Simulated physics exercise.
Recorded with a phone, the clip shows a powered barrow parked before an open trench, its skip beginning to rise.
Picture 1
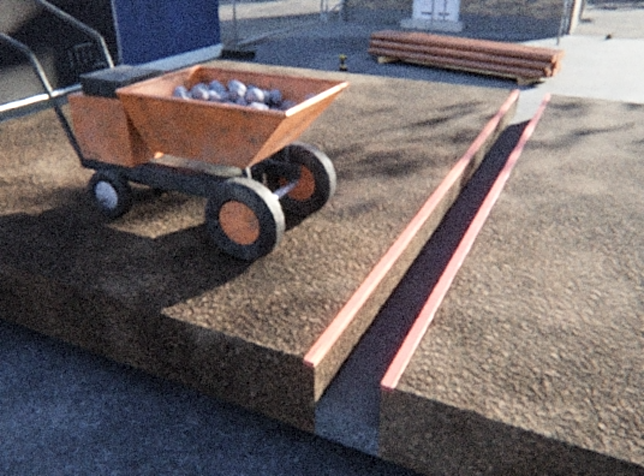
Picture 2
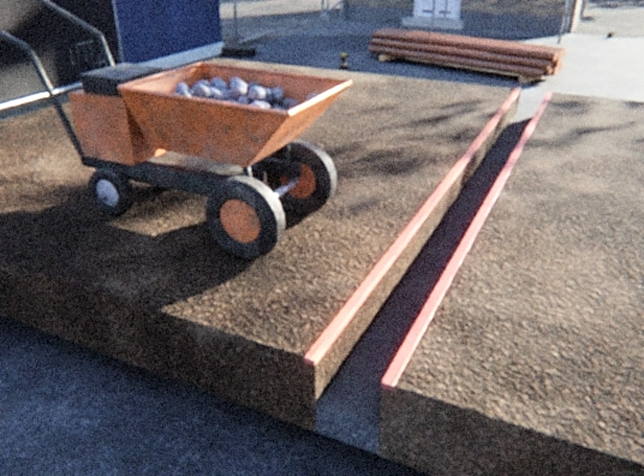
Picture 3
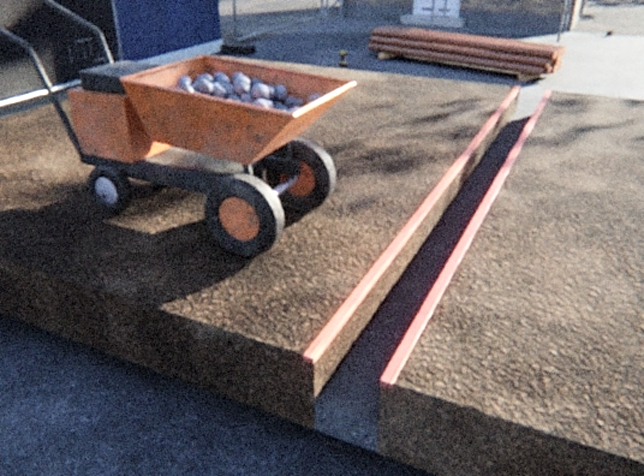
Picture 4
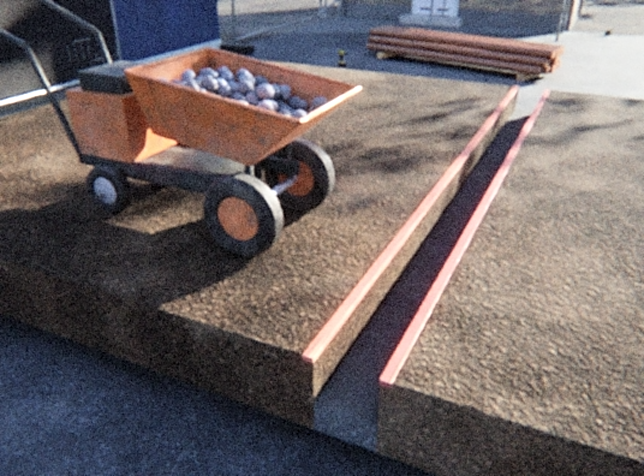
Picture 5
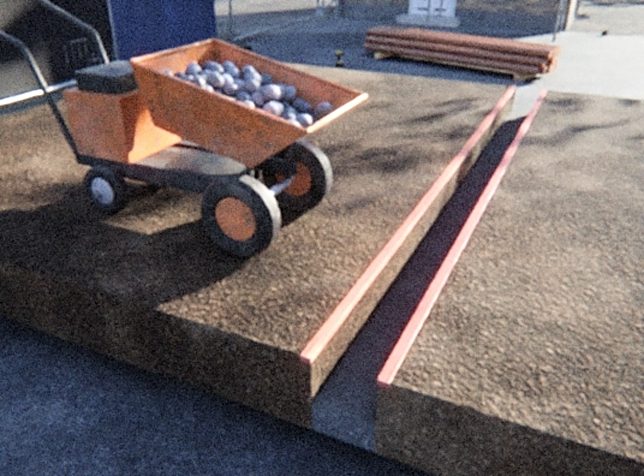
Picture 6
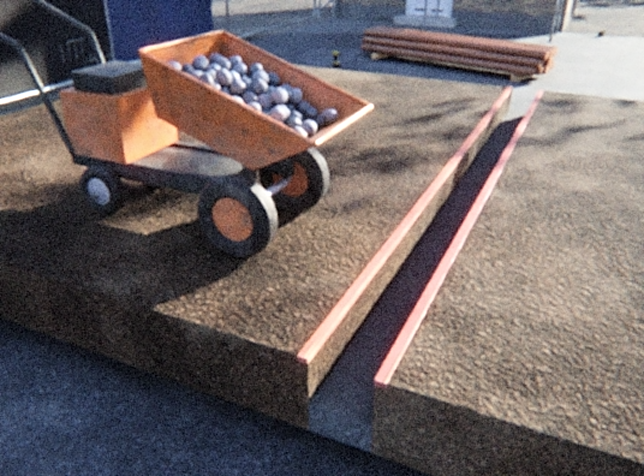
An orange powered barrow loaded with round grey cobbles stands at the left on a raised brown surface, seen from slightly above in a sunlit yard. To its right, a narrow trench edged in red runs away from the viewer towards a stack of reddish poles. The skip tilts gradually forward to the right, its back rising and its lip lowering, while the view shifts very slightly.
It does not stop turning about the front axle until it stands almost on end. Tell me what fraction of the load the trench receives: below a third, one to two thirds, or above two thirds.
The trench receives above two thirds.
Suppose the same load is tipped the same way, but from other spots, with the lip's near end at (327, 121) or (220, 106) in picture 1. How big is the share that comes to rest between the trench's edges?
Estimates, in order: 50 % then 30 %.
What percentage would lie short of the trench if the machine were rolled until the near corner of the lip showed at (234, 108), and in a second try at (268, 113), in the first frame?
Roughly 30 and 10 percent respectively.
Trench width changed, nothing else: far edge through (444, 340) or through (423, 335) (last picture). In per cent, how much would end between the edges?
The first case gives close to 90 per cent and the second close to 80 per cent.
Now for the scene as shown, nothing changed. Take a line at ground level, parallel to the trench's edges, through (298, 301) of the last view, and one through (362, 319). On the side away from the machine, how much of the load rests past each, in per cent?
That's 80 per cent for the first and 60 per cent for the second.
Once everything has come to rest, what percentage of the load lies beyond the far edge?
Share of load: Near 5 %.
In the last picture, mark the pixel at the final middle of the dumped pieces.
Once nothing moves, the middle sits near (413, 284).
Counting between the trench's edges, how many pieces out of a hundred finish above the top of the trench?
Close to 10 per cent.
Just after the last frame, skip tipped steeply; every one in the skip.
A moment on, skip tipped right over; roughly a third in the skip; just a few short of the trench; roughly two thirds in or heaped over the trench.
Further on, skip tipped right over; roughly a quarter in the skip; the larger part in or heaped over the trench; about a tenth beyond it.
When it is over, skip tipped right over; roughly a quarter in the skip; the larger part in or heaped over the trench; about a tenth beyond it.
